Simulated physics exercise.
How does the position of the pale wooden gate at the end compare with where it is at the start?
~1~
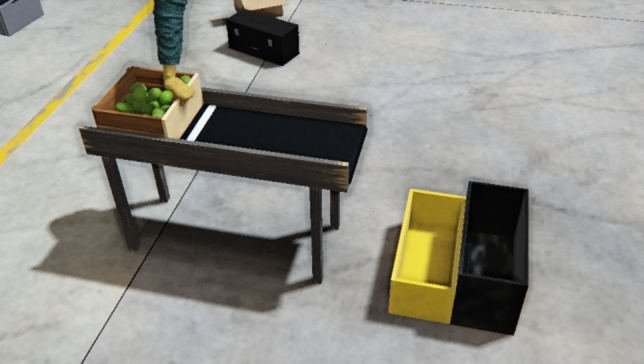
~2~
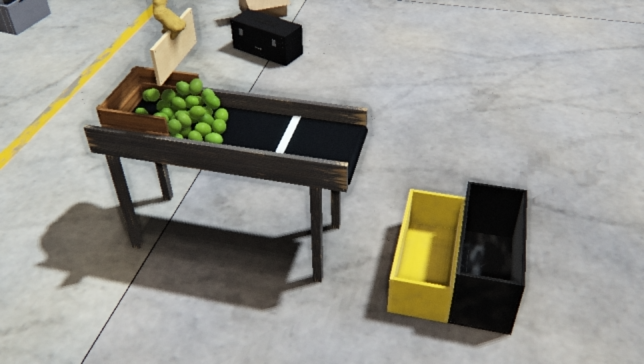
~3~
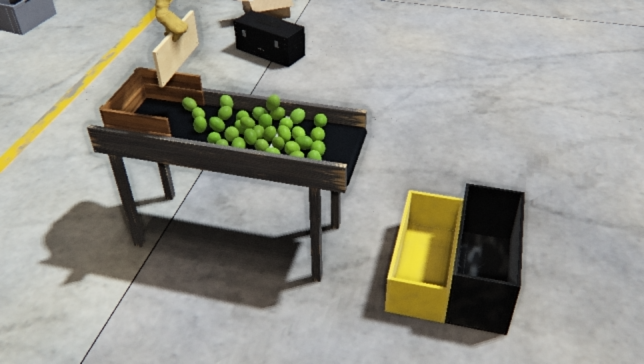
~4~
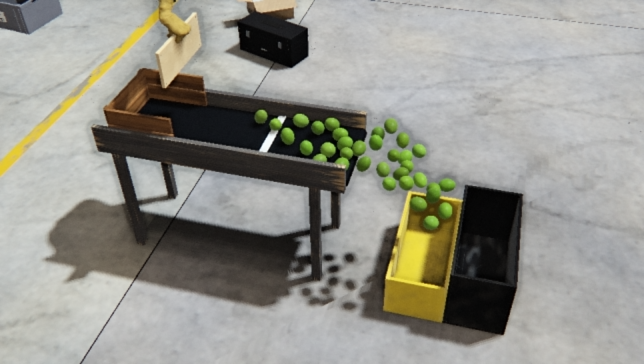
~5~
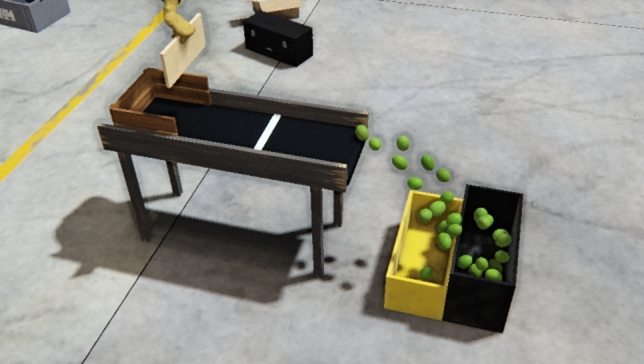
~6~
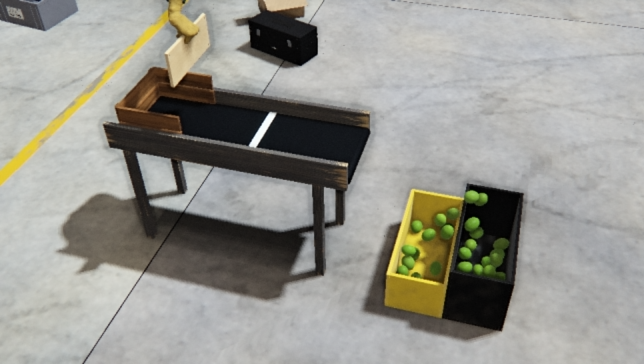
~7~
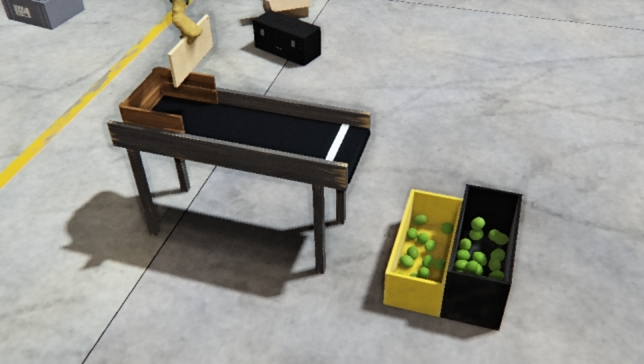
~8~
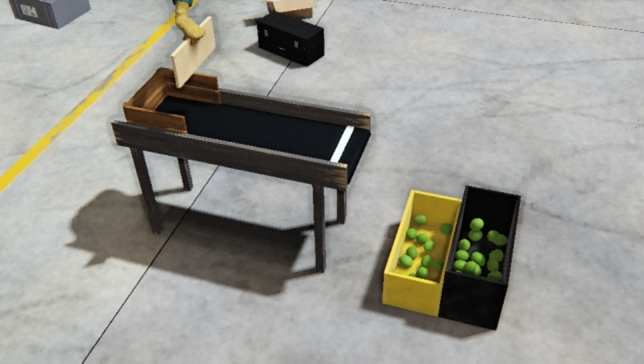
At the start the gate stands down at the front of the wooden pen, holding the green pieces in. At the end it is held up above the belt, leaving the pen open.
